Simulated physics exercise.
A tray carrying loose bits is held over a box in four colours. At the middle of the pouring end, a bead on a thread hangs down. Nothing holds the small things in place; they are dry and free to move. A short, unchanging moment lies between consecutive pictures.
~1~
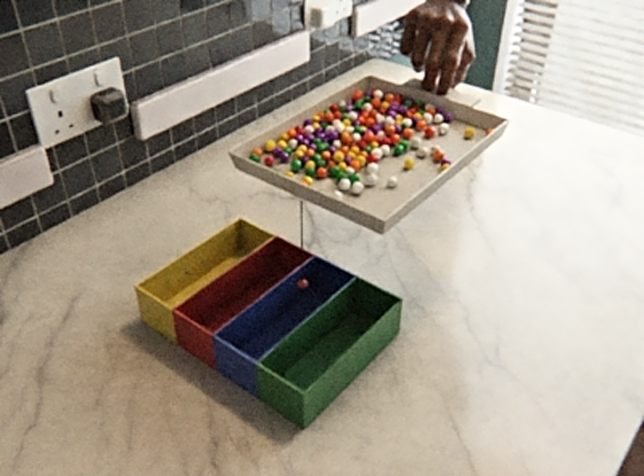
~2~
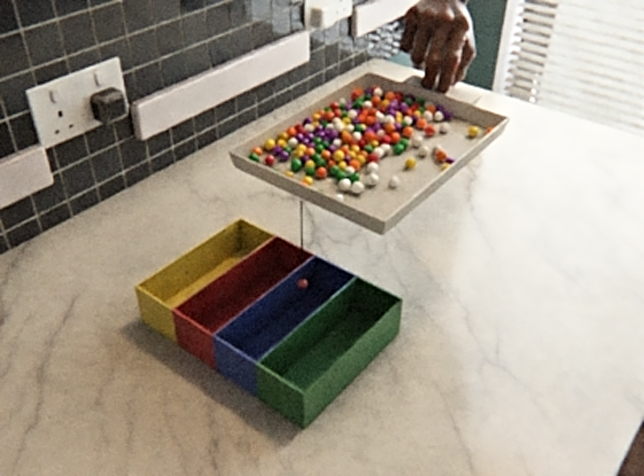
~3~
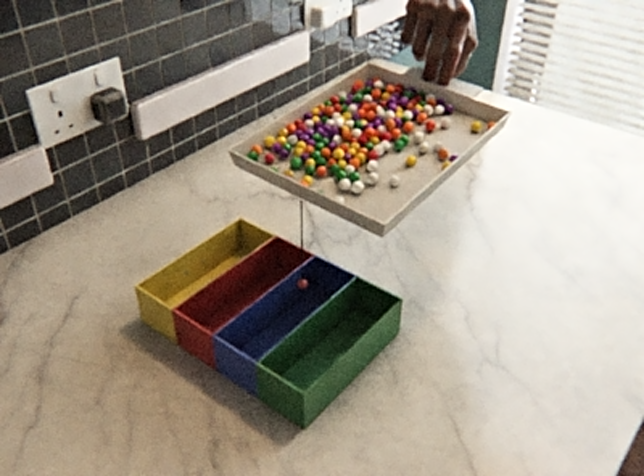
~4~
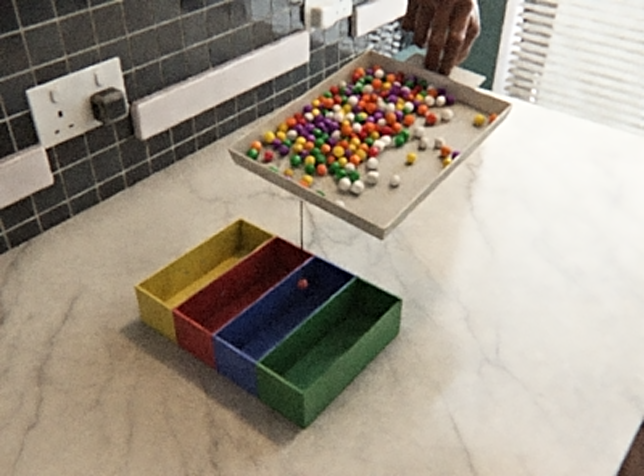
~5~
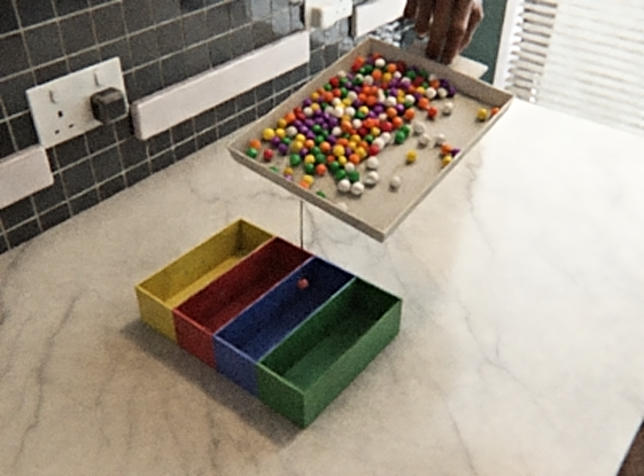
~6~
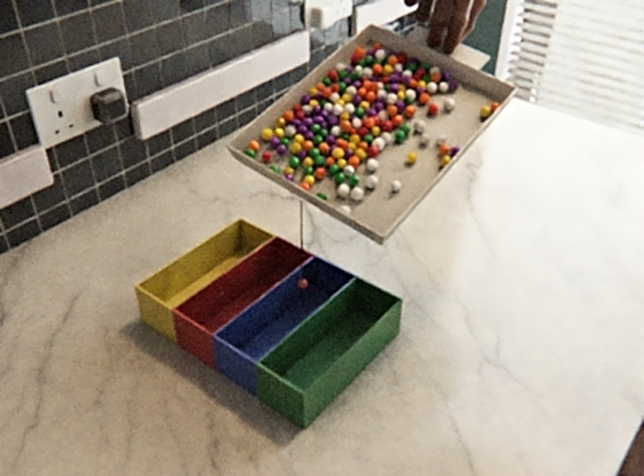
Tray of colourful round beads tilting gradually as a hand raises its far end above a box with yellow, red, blue and green compartments.
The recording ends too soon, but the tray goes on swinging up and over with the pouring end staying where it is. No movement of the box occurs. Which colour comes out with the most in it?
Fullest: The green cell.
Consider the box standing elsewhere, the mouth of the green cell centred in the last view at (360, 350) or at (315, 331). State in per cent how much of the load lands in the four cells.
It would be roughly 80 per cent in the first placement and roughly 20 per cent in the second.
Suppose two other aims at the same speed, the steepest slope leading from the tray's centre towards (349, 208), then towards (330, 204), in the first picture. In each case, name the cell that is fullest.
In order, it comes out as the green one and the green cell.
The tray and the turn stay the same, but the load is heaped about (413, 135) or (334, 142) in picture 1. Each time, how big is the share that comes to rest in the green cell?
In order, roughly 40 % and 40 %.
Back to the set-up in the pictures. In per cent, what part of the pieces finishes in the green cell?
Roughly 40 in a hundred.
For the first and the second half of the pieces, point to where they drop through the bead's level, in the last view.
First half (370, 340); second half (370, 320).
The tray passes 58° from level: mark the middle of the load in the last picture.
Look close to (358, 194) in the last picture.
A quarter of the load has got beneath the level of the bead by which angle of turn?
I'd put it at about 75 degrees.
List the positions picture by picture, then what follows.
The first frame shows corners of the pouring end at (234, 151) and (384, 217), level; middle of the load at (358, 131), round plastic beads; bead on its thread at (303, 284); yellow cell at (156, 311); red cell at (194, 336); blue cell at (236, 363); green cell at (281, 393).
The second frame shows corners of the pouring end at (234, 151) and (384, 218), level; middle of the load at (358, 130).
The third frame shows corners of the pouring end at (233, 149) and (383, 220), tipped barely, lowest at the right corner; middle of the load at (358, 126).
The fourth frame shows corners of the pouring end at (233, 147) and (383, 224), tipped a little, lowest at the right corner; middle of the load at (359, 120).
The fifth frame shows corners of the pouring end at (232, 145) and (383, 228), tipped a little, lowest at the right corner; middle of the load at (359, 117), a stray few on the move.
The sixth frame shows corners of the pouring end at (231, 144) and (383, 232), tipped clearly, lowest at the right corner; middle of the load at (359, 113), most on the move; yellow cell at (156, 311); red cell at (194, 336); blue cell at (236, 363); green cell at (281, 393).
Soon after the last picture, tray tipped steeply; most on the tray; a stray few in the green cell; a small part falling or outside the box.
A little later, tray tipped right over; a small part on the tray; about a quarter in the green cell; a stray few in the red cell; about two thirds falling or outside the box.
Later still, tray tipped past a quarter turn; about a third in the green cell; a stray few in the blue cell; a stray few in the red cell; about two thirds falling or outside the box.
By the end, tray tipped past a quarter turn; about a third in the green cell; a stray few in the blue cell; a stray few in the red cell; none in the yellow cell; about two thirds outside the box.
